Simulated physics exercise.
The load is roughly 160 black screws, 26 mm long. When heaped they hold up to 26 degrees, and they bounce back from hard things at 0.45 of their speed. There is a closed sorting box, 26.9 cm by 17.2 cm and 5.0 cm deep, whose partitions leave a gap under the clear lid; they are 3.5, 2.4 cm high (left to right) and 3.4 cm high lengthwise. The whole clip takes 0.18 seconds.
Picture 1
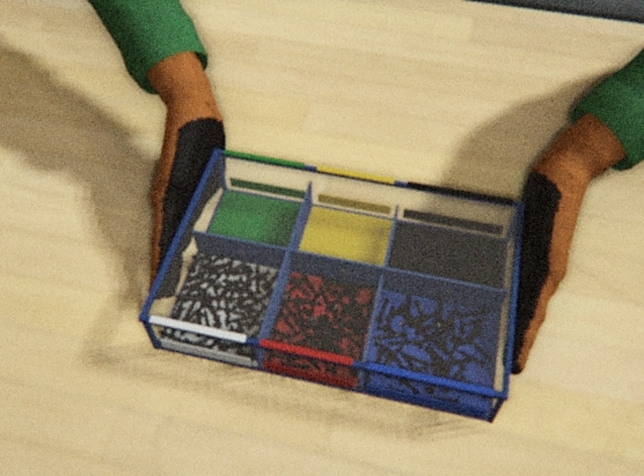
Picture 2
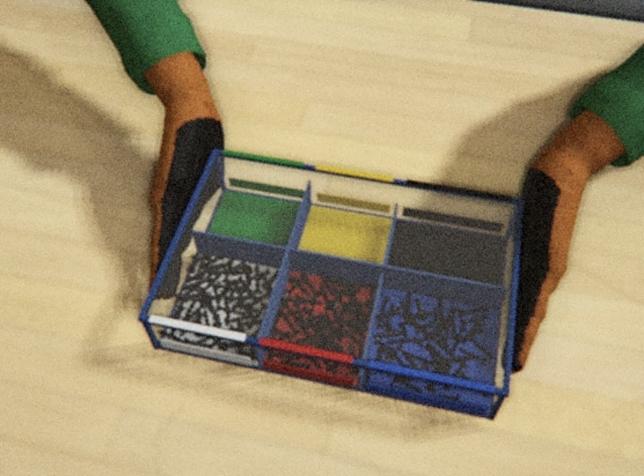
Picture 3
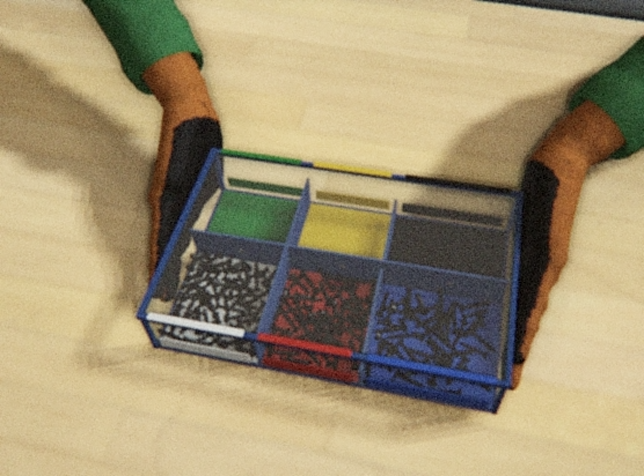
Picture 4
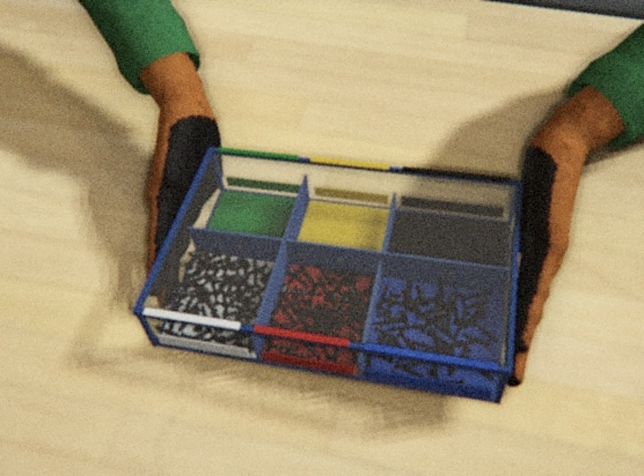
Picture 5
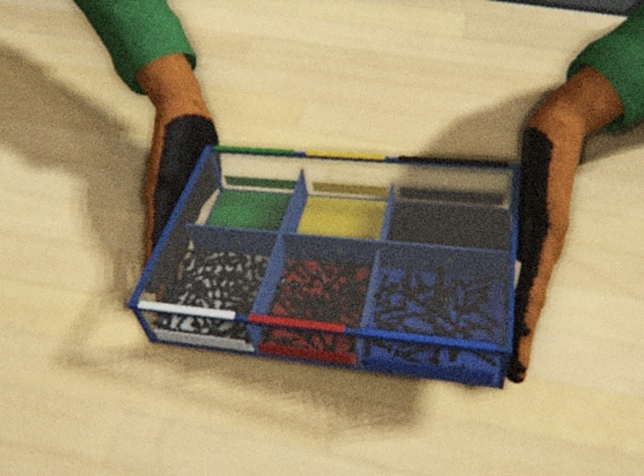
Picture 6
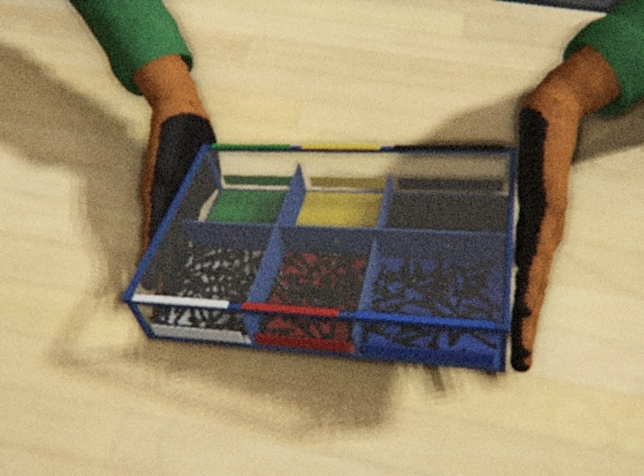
A clear-lidded, blue-edged sorting box, held between two hands in green sleeves above a pale wooden surface, tilts gradually as its front edge rises, most noticeably at right, while dark pieces remain in the white, red and blue front compartments.
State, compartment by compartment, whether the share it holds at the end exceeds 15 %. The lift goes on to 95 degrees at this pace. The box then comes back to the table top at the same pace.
Red: Exceeds; blue: Does not exceed; green: Does not exceed; yellow: Does not exceed; white: Exceeds; black: Does not exceed.
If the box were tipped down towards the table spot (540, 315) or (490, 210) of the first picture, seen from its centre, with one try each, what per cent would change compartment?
Near 45 and 25 per cent, in that order.
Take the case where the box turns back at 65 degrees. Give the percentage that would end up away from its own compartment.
I'd say close to 5 percent.
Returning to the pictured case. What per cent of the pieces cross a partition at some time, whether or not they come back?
Roughly 35 per cent.
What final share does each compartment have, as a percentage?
Red: 50 %, blue: 0 %, green: 10 %, yellow: 5 %, white: 35 %, black: 0 %.
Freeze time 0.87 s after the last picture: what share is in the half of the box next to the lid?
Roughly 50 percent of the pieces.
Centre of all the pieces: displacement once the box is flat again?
I'd say close to 5.5 cm in total.
Then, 0.87 s after the last picture, tilt 95 degrees; red 45 %, blue 15 %, white 35 %.
Then, 1.44 s after the last picture, tilt 43 degrees; red 50 %, green 10 %, yellow 5 %, white 35 %.
Then, 2.07 s after the last picture, tilt 0 degrees; red 50 %, green 10 %, yellow 5 %, white 35 %.
In the end, red 50 %, blue 0 %, green 10 %, yellow 5 %, white 35 %, black 0 %.
